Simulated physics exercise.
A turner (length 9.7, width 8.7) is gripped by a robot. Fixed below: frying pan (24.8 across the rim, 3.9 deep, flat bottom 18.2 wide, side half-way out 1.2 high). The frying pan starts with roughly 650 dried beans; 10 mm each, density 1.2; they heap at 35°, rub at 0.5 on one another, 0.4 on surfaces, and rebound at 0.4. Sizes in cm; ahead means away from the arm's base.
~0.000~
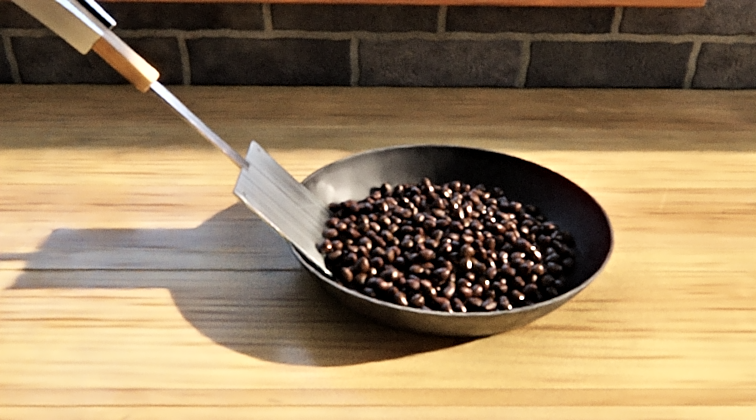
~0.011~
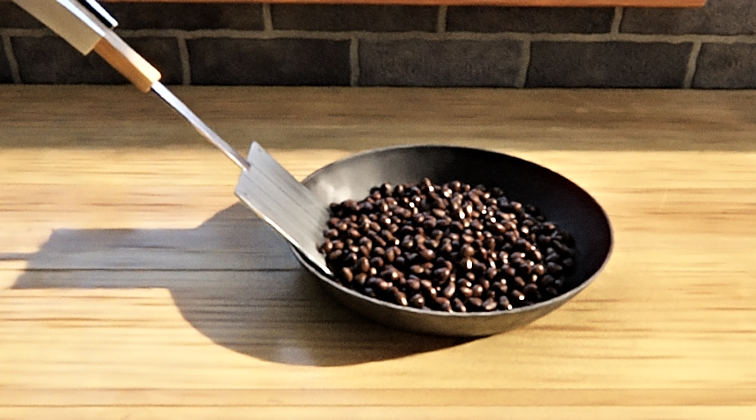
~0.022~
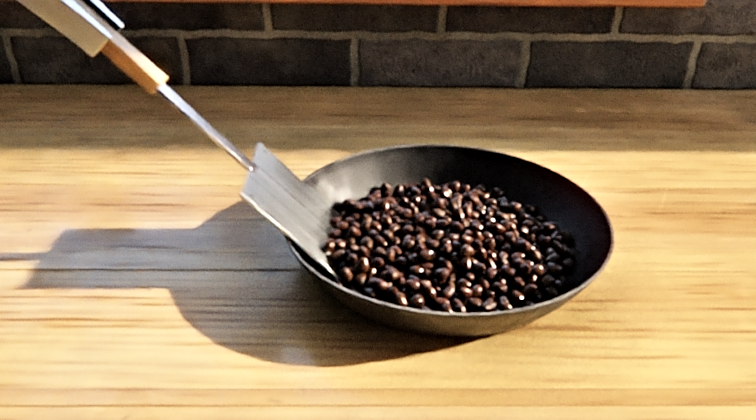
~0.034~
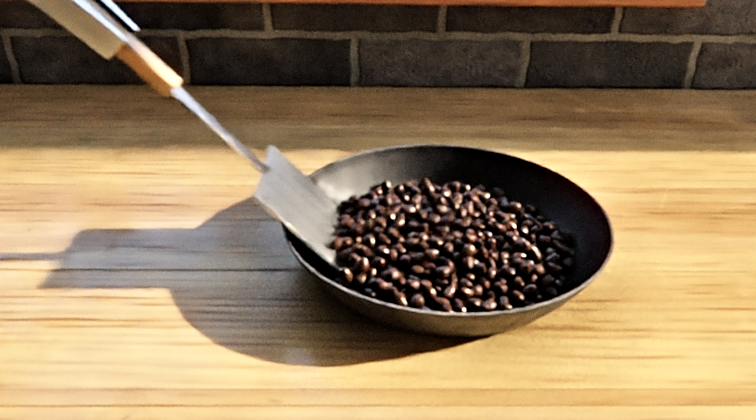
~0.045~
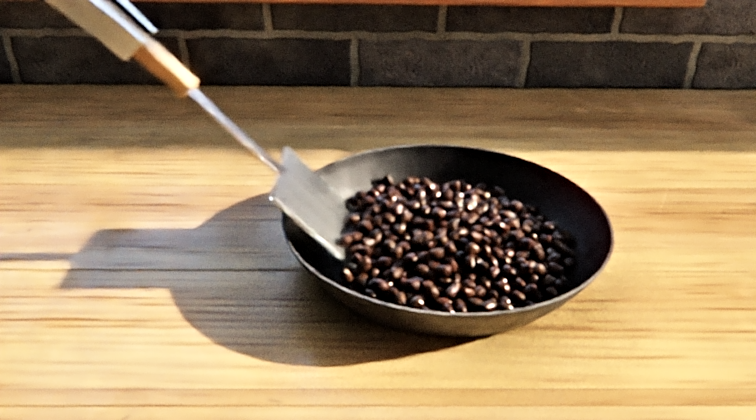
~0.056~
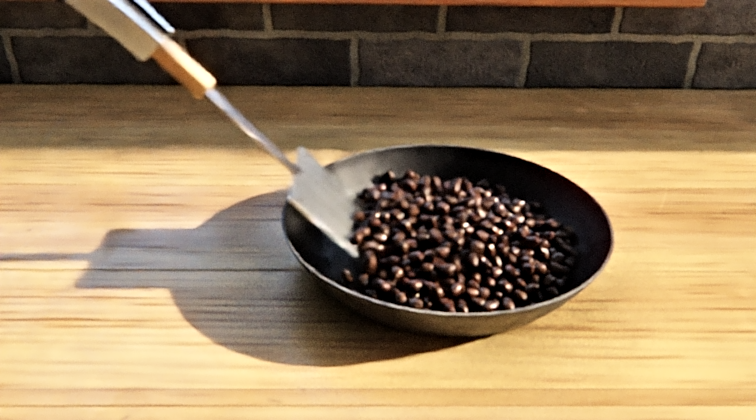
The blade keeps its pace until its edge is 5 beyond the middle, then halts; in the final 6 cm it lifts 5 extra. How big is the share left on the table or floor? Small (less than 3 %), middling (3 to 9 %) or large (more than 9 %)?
Share on the table or floor: Large (more than 9 %).
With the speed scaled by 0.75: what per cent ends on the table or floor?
About 5 per cent.
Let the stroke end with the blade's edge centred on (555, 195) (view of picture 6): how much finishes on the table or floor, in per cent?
Some 25 per cent.
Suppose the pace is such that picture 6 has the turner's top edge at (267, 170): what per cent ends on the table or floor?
About 0 per cent.
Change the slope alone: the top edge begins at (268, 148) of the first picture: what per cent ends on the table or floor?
About 10 per cent.
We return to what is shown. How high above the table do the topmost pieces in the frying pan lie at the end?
Roughly 5.0 cm.
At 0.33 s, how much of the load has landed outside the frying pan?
Roughly 10 per cent.
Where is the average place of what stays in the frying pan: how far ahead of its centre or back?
Some 4.5 cm ahead.
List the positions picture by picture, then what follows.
Turner top edge at (243, 165), sloping 47°; upper third of the load around (436, 236), from x 325 to 570, top at y 185; 653 in the frying pan, in the first frame.
Turner top edge at (244, 165), sloping 47°; upper third of the load around (435, 236), from x 325 to 570, top at y 185, in the second frame.
Turner top edge at (250, 167), sloping 47°; upper third of the load around (432, 235), from x 330 to 570, top at y 185, in the third frame.
Turner top edge at (263, 169), sloping 47°; upper third of the load around (429, 231), from x 335 to 570, top at y 185, in the fourth frame.
Turner top edge at (279, 170), sloping 47°; upper third of the load around (430, 230), from x 340 to 570, top at y 180, in the fifth frame.
Turner top edge at (295, 171), sloping 47°; upper third of the load around (437, 225), from x 340 to 570, top at y 175; 653 in the frying pan, in the sixth frame.
By 0.09 s, sloping 47°, highest piece 5 above the table; 653 in the frying pan.
By 0.11 s, sloping 47°, highest piece 7 above the table; 653 in the frying pan.
By 0.33 s, sloping 47°, highest piece 6 above the table; 570 in the frying pan, 81 on the table or floor, 2 on the blade or in flight.
By 1.38 s, sloping 47°, highest piece 5 above the table; 570 in the frying pan, 83 on the table or floor.
Final count, 570 in the frying pan, 83 on the table or floor. That is 13 % on the table or floor.
